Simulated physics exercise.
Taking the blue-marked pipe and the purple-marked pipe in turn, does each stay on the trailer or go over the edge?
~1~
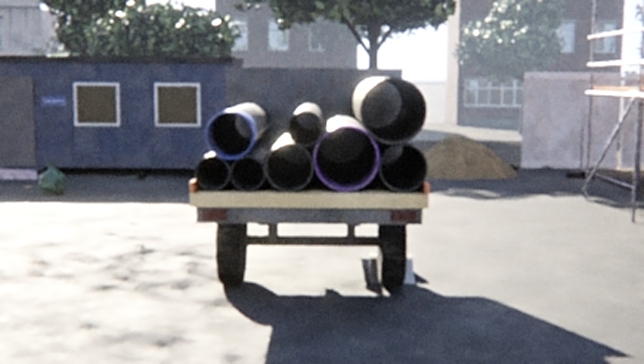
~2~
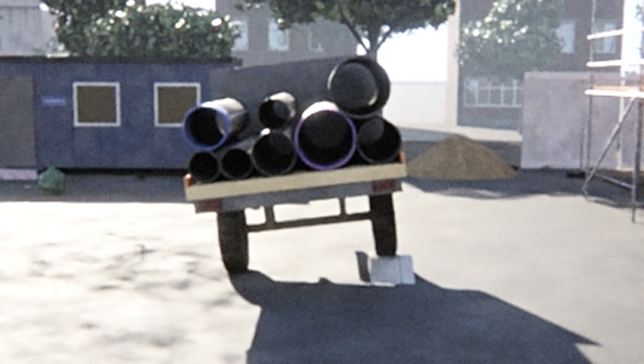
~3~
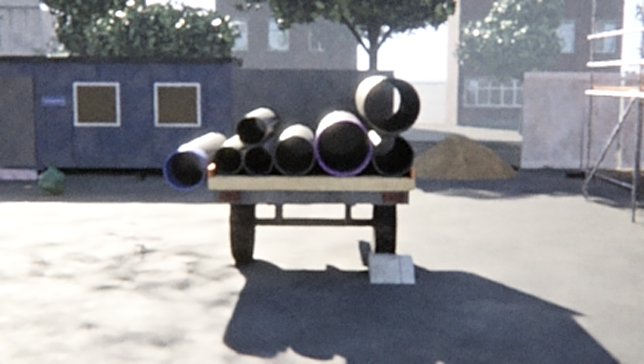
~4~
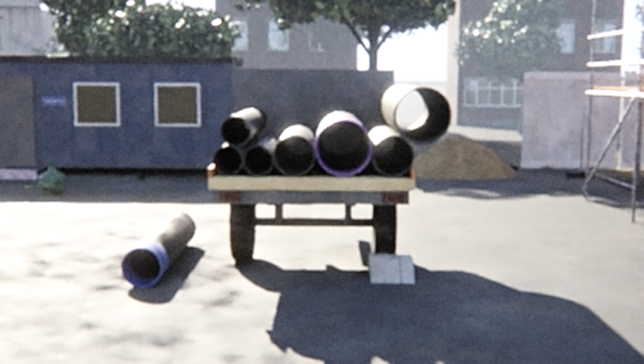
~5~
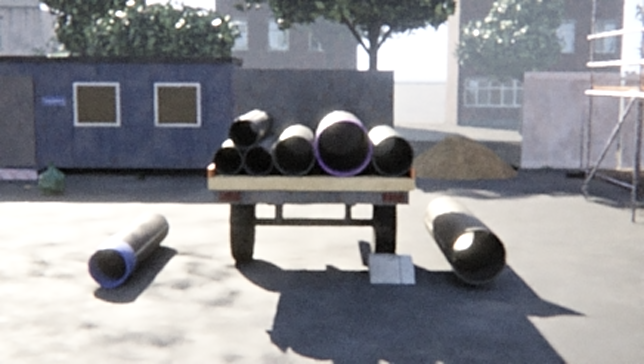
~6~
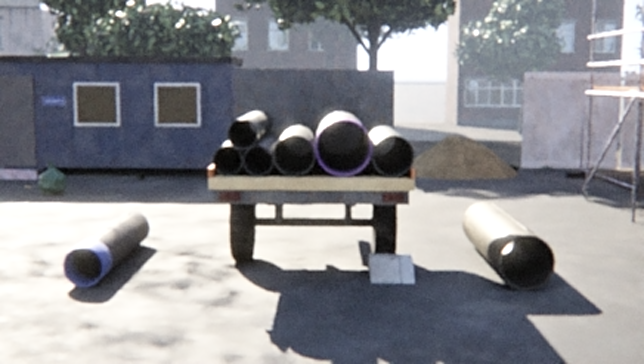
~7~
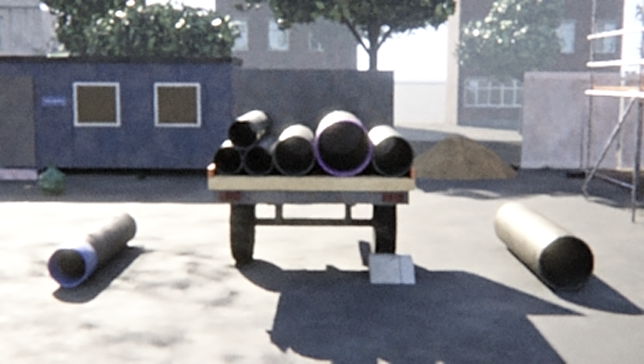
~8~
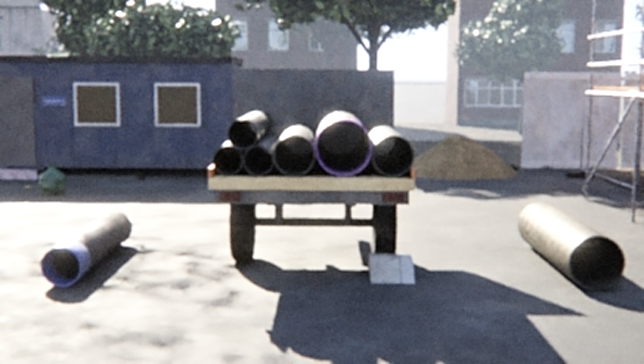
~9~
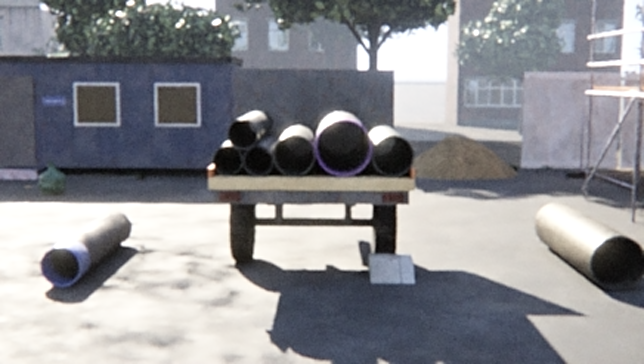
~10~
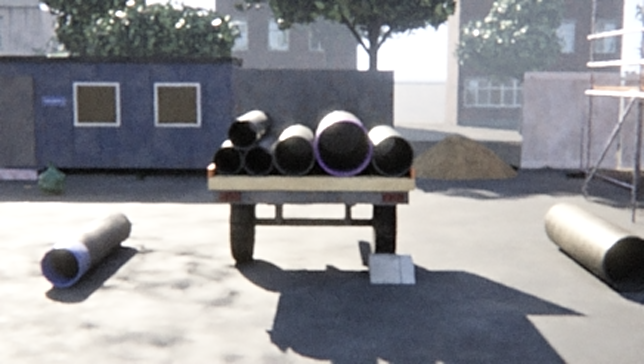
The blue-marked pipe goes over the left edge and ends up on the ground. The purple-marked pipe stays on the trailer.
